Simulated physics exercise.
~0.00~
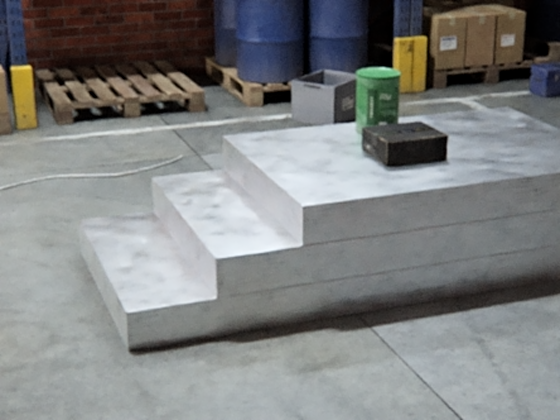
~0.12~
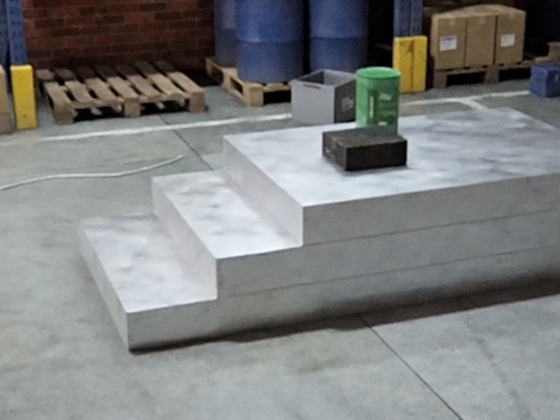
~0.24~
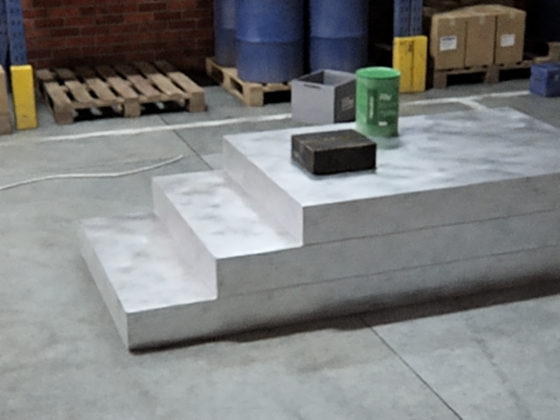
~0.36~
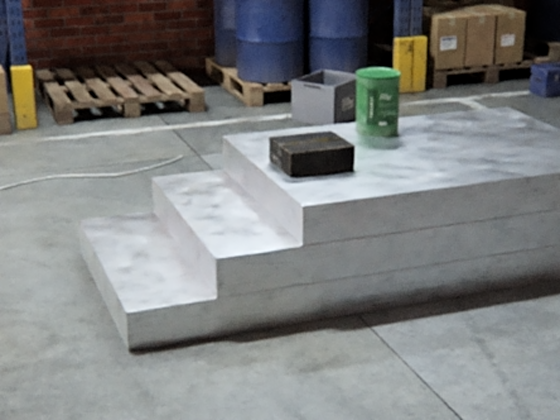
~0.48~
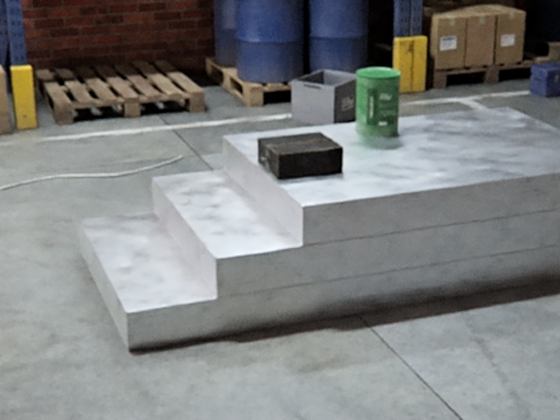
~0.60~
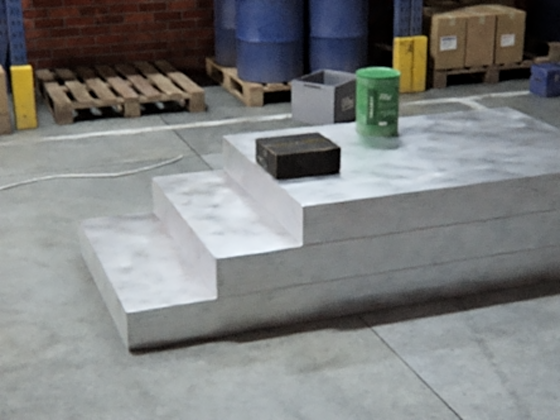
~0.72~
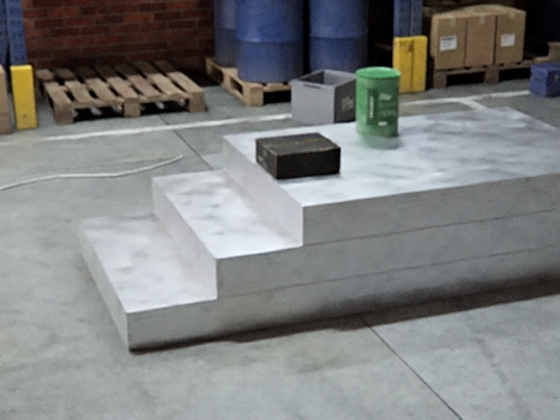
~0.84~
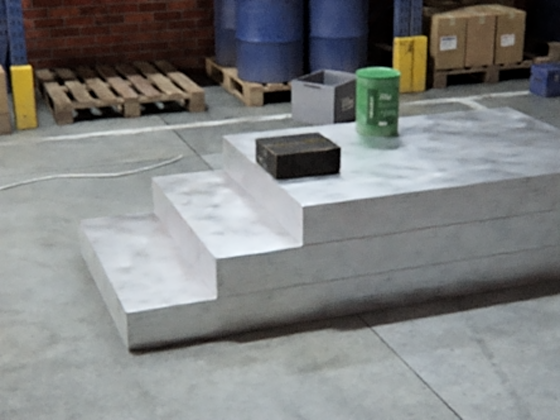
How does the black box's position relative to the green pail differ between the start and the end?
At the start the black box is right in front of the green pail and slightly to its right. By the end it sits clear of the pail to the left, close to the edge above the steps.
